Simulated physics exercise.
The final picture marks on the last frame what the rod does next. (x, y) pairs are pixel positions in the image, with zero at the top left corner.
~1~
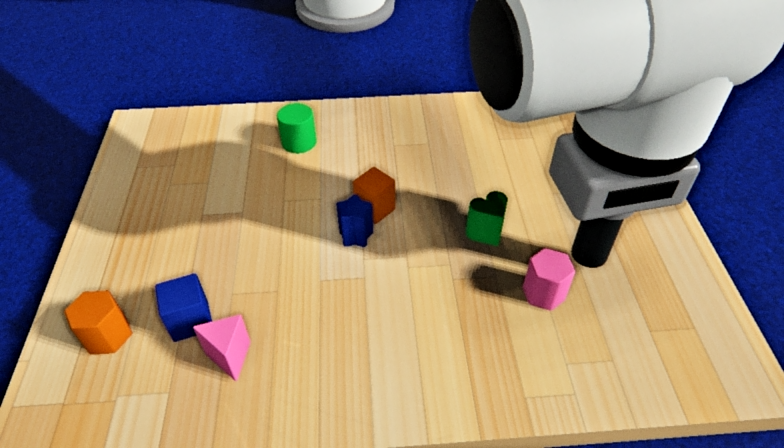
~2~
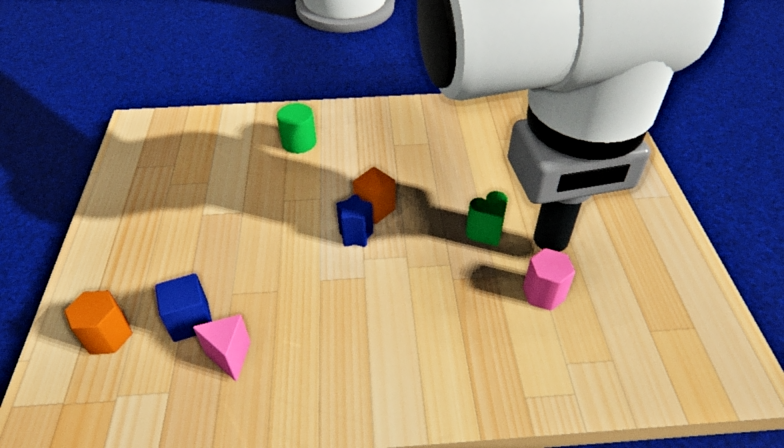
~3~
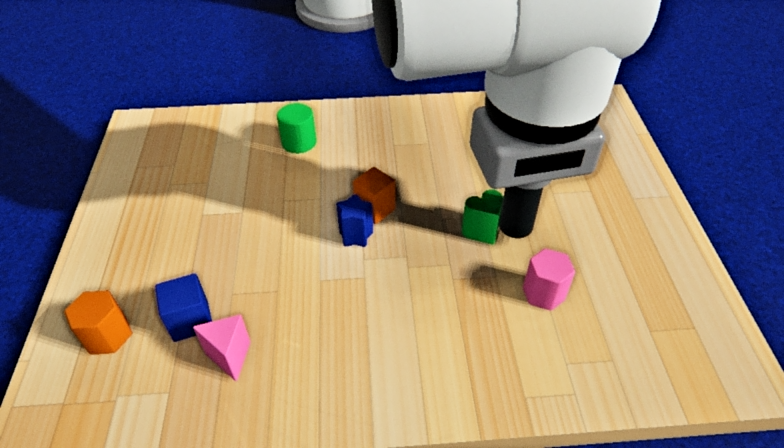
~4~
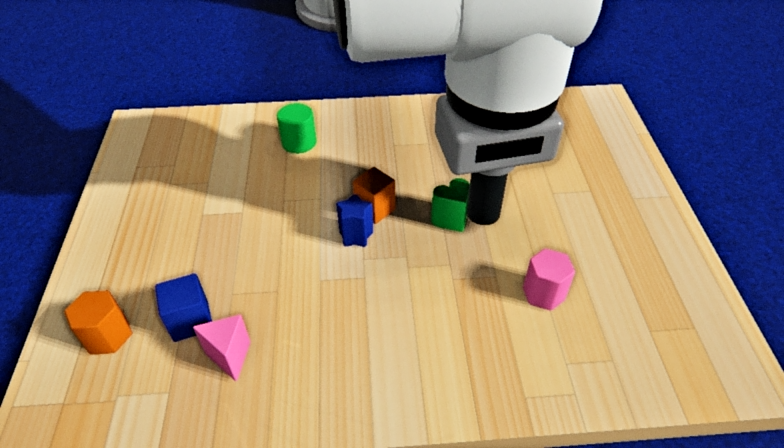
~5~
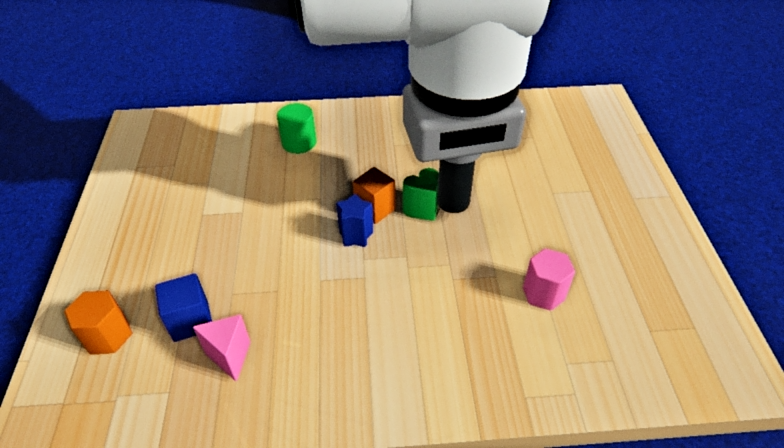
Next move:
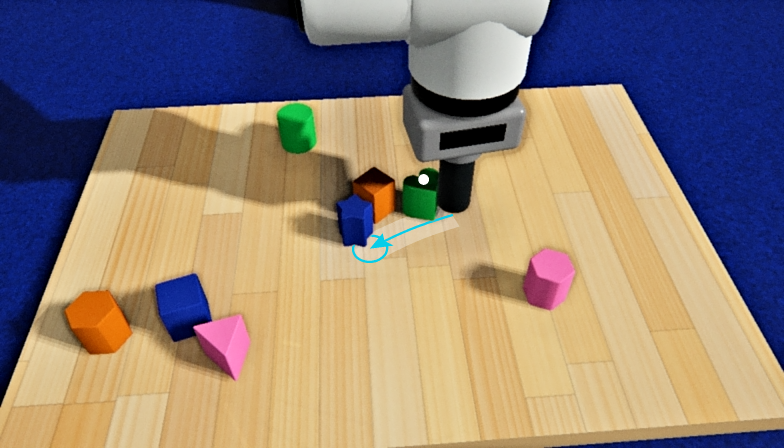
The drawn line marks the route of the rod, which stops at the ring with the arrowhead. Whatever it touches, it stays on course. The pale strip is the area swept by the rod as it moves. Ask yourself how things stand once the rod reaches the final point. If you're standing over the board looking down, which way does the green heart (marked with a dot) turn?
Seen from overhead, it turns clockwise.
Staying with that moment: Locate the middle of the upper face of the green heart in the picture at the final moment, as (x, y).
The centre of its top will be at (401, 178).
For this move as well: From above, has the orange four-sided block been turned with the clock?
My answer is no.
Drawn move, from (452, 215) by way of (411, 229) to (370, 248); the dot is on the green heart.
Halfway along, rod at (410, 217); orange four-sided block at (365, 177), turned 30° anticlockwise; green heart at (401, 178), turned 55° clockwise.
At the end, rod at (369, 236); blue star block at (343, 207), turned 15° clockwise; orange four-sided block at (365, 177), turned 30° anticlockwise; green heart at (401, 178), turned 55° clockwise.
